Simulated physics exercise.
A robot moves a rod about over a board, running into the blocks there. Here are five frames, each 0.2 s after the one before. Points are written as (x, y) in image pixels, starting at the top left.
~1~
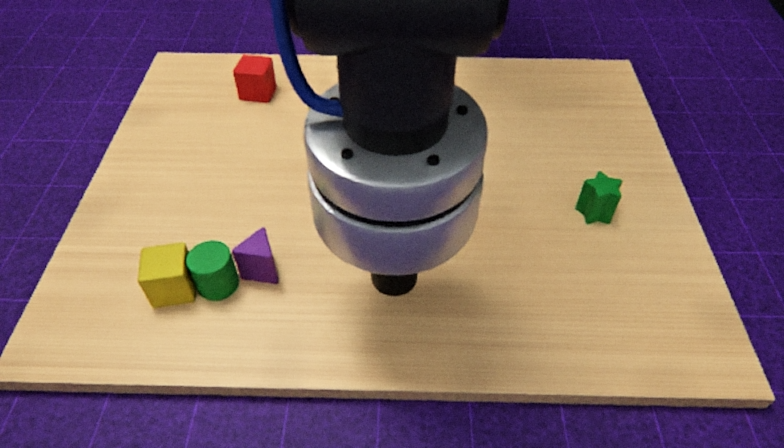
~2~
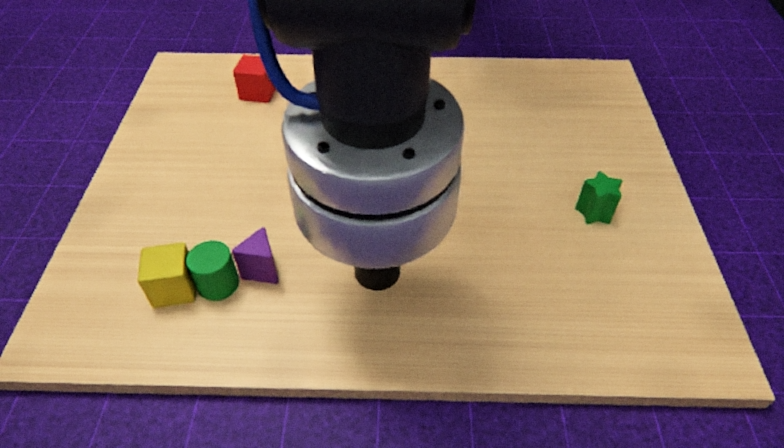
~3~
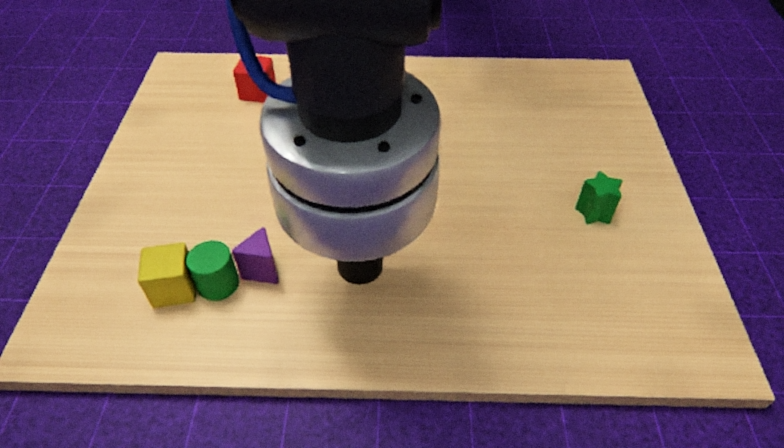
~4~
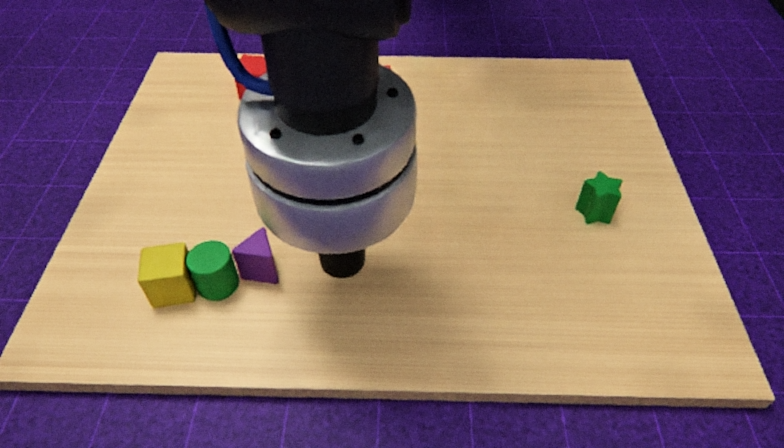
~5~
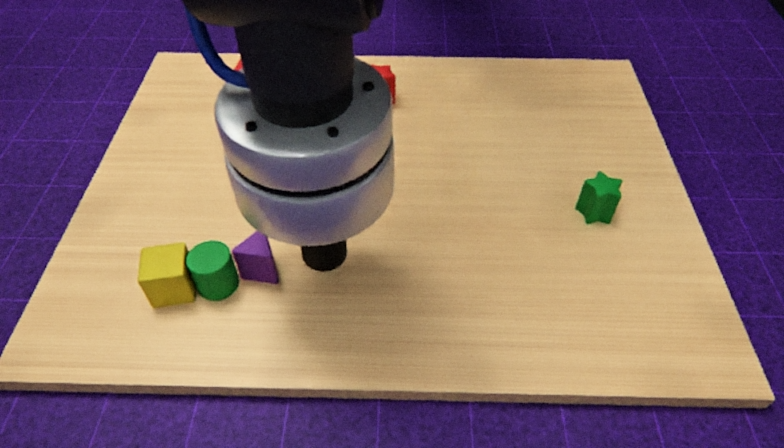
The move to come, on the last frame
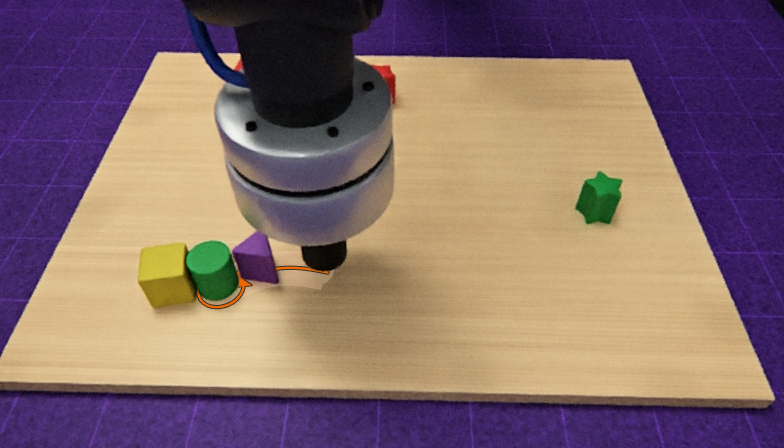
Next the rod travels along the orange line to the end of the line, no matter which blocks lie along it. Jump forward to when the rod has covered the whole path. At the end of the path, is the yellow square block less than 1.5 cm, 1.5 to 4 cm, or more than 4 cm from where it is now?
The shift is from 1.5 to 4 cm.
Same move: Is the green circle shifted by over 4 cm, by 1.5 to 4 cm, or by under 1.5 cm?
It will fall in the middle band, 1.5 to 4 cm.
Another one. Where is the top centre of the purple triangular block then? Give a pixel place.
I predict (207, 228).
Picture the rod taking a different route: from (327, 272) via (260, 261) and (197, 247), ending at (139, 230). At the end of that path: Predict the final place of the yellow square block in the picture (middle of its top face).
By then it is at (131, 270).
Drawn move, from (327, 272) via (292, 268) and (256, 273), ending at (221, 288).
What follows on the original path. Halfway along, rod (268, 251); yellow square block (141, 266), turned 15° clockwise; green circle (190, 255); purple triangular block (229, 241), turned 25° clockwise.
At the end, rod (214, 270); yellow square block (122, 273); green circle (172, 249); purple triangular block (207, 228), turned 50° clockwise.
